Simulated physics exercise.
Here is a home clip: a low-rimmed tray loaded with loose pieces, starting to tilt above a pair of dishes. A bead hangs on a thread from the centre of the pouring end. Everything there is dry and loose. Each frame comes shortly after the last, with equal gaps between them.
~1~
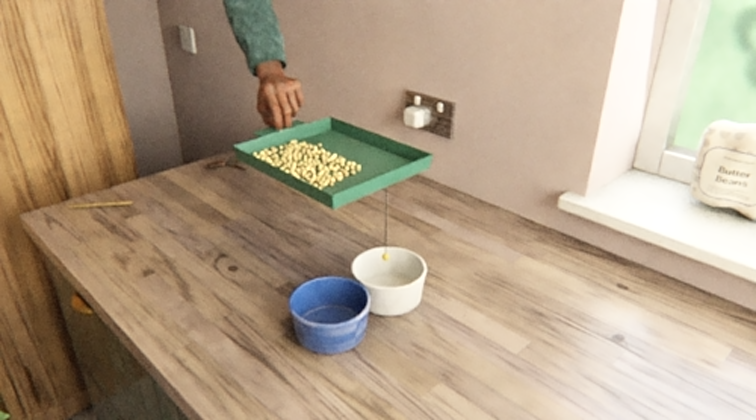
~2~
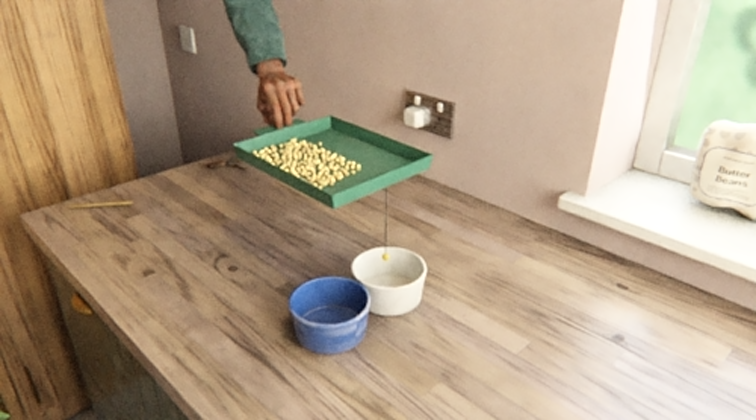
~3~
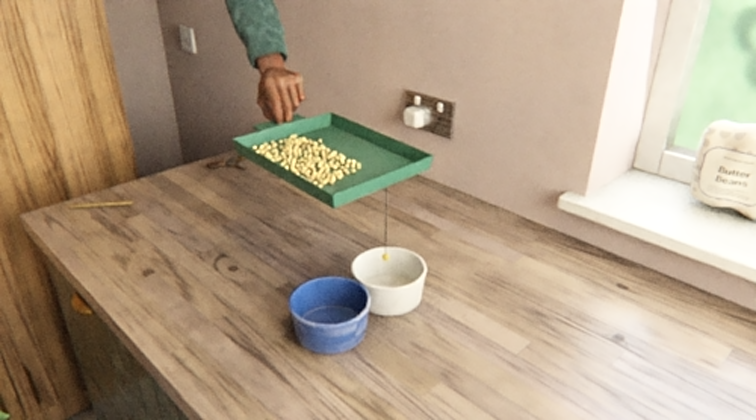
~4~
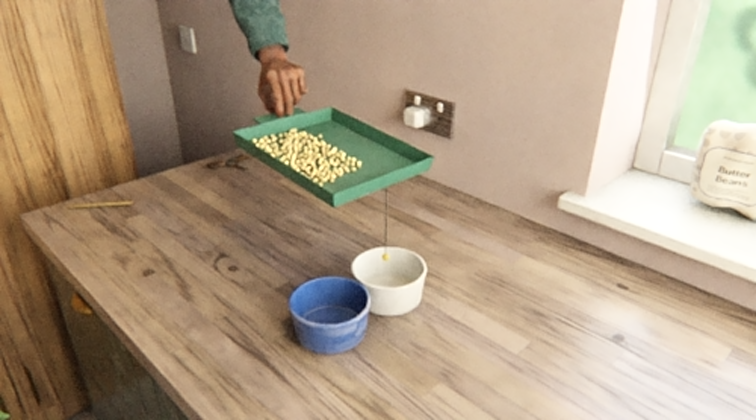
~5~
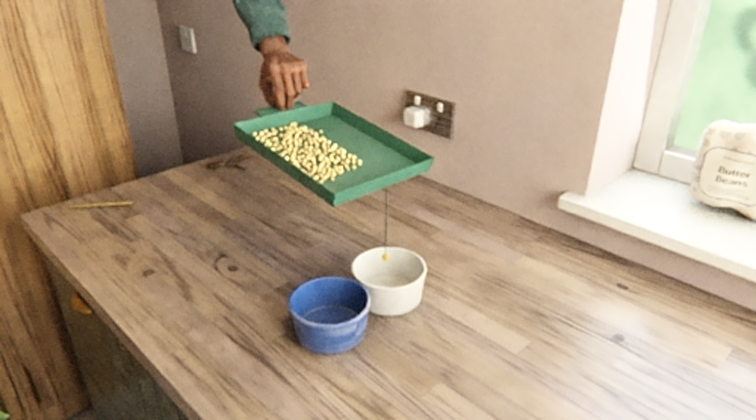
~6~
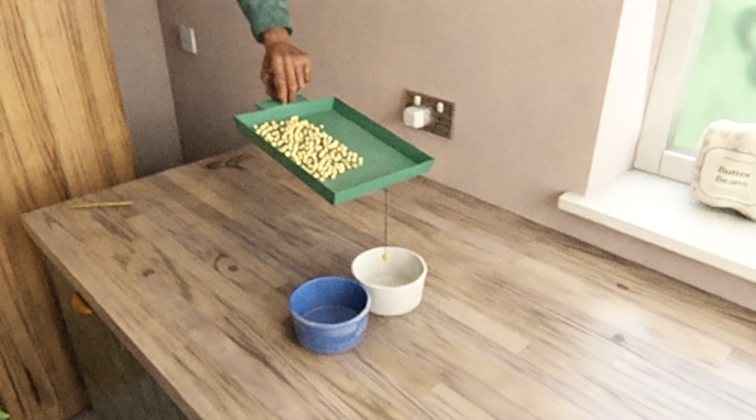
A green tray of pale beans, held by a hand at its far end, stayed nearly still at first, then its back edge slowly rose above a blue bowl and a white bowl.
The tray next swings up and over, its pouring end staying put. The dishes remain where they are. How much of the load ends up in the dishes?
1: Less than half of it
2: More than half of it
(1) Less than half of it.
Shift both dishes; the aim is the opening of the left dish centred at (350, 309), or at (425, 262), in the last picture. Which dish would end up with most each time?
Try 1: The dish at right; try 2: The dish at left.
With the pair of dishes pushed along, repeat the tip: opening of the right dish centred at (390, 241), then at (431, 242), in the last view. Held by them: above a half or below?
Short of half and then the bulk of it.
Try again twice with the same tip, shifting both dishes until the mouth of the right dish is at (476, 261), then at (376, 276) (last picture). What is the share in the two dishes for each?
30 per cent the first time, 0 per cent the second time.
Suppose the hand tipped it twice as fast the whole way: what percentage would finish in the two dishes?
Close to 30 in a hundred.
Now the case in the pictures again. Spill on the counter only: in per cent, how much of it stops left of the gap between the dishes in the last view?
That's roughly 0 per cent of the pieces.
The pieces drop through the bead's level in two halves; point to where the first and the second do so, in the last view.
I'd place the first part at (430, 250) and the rest at (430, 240).
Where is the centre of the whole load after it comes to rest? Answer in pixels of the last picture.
Centre at rest, last view: Approx. (433, 283).
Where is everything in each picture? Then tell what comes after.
Corners of the pouring end (333, 194) and (430, 154), level; middle of the load (301, 164), soya beans; left dish (356, 330); right dish (415, 294); bead on its thread (385, 257), in the first frame.
Corners of the pouring end (333, 193) and (430, 155), level; middle of the load (301, 163), in the second frame.
Corners of the pouring end (334, 193) and (430, 155), tipped barely, lowest at the right corner; middle of the load (301, 160), in the third frame.
Corners of the pouring end (334, 192) and (431, 156), tipped a little, lowest at the right corner; middle of the load (302, 155), in the fourth frame.
Corners of the pouring end (335, 192) and (431, 157), tipped a little, lowest at the right corner; middle of the load (302, 151), in the fifth frame.
Corners of the pouring end (336, 191) and (432, 159), tipped a little, lowest at the right corner; middle of the load (303, 147); left dish (356, 330); right dish (415, 294), in the sixth frame.
Just after the last frame, tray tipped steeply; every one on the tray.
A moment on, tray tipped right over; almost all on the tray; just a few in the right dish; about a tenth in the air.
Further on, tray tipped past a quarter turn; roughly a quarter in the right dish; the larger part outside both.
When it is over, tray tipped past a quarter turn; not one in the left dish; roughly a quarter in the right dish; the larger part outside both.
